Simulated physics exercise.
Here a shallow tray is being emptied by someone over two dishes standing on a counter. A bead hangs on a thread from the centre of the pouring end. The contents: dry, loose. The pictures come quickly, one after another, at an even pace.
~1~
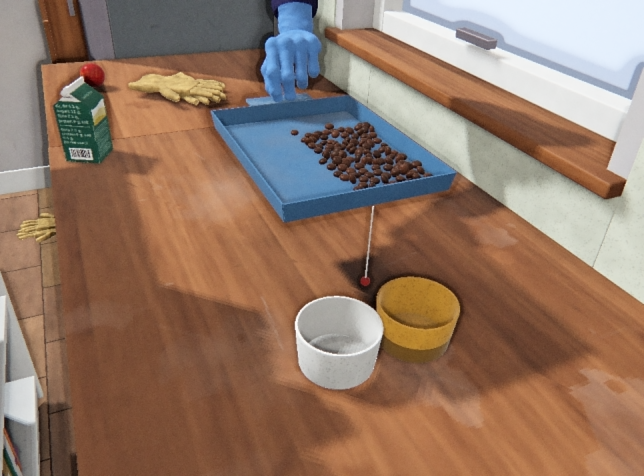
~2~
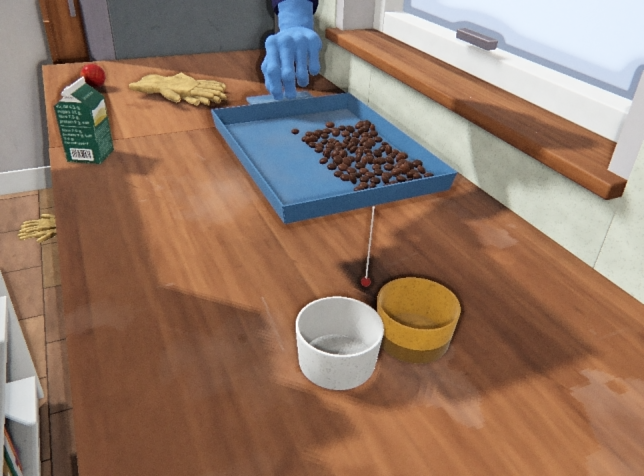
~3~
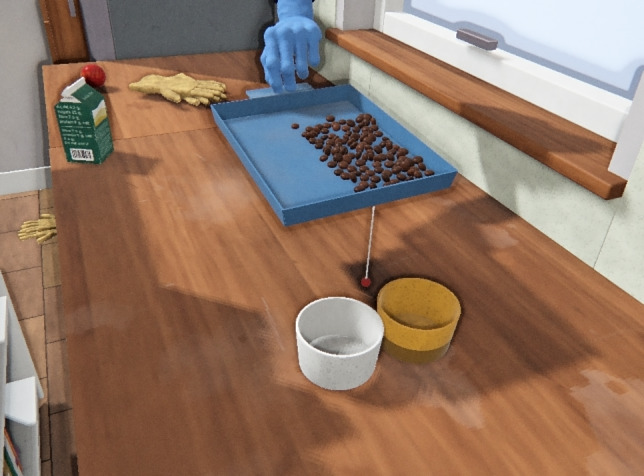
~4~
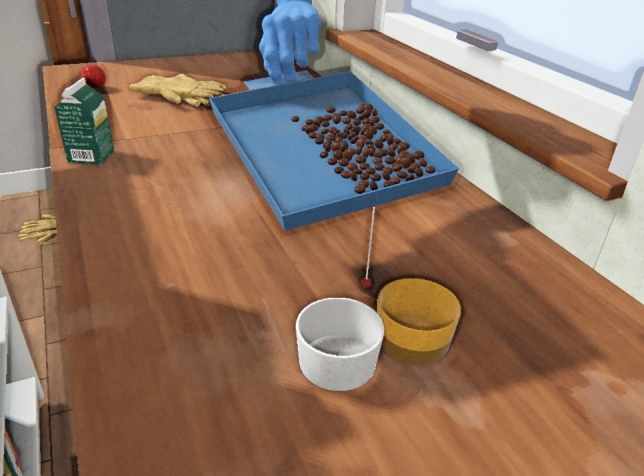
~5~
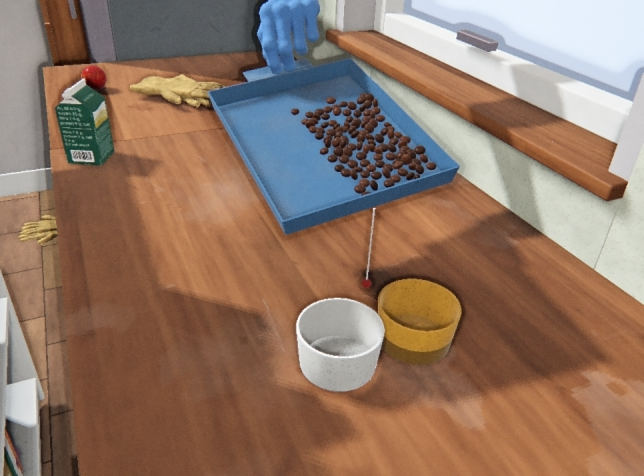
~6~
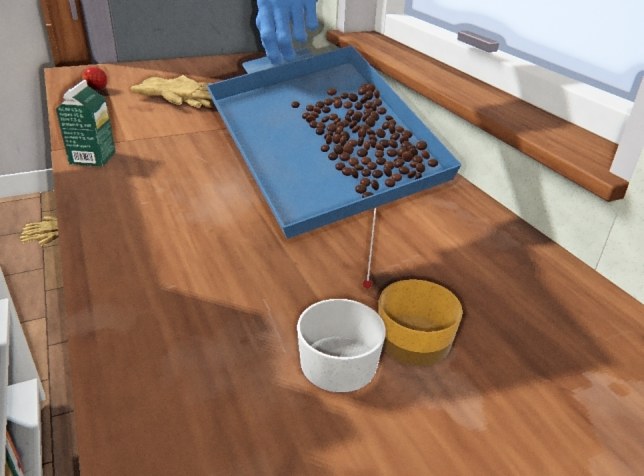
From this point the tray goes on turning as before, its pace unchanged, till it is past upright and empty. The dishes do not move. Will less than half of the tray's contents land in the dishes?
I expect the catch to be short of a majority.
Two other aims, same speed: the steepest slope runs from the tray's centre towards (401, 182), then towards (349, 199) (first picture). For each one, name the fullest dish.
One gives the rightmost dish and two gives the leftmost dish.
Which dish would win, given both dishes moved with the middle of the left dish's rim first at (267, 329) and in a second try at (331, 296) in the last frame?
Well, first the one further left, then the one further left.
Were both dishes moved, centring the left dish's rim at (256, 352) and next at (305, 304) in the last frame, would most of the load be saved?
Taking the places in turn, it's shy of half and then past half.
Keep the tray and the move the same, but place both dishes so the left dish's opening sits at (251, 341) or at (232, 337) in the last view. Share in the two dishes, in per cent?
First 50 per cent, second 80 per cent.
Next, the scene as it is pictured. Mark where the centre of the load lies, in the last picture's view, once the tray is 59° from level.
The middle of the load sits near (324, 208).
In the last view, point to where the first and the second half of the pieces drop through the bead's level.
(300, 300) first, (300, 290) later.
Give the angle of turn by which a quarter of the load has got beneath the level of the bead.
Tilt: Around 85 degrees.
Soon after the last picture, tray tipped steeply; nearly all on the tray; a stray few in the air.
A little later, tray tipped right over; about half on the tray; a small part in the left dish; about a third outside both; a small part in the air.
Later still, tray tipped past a quarter turn; about a quarter in the left dish; most outside both.
At rest, tray tipped past a quarter turn; about a quarter in the left dish; none in the right dish; most outside both.
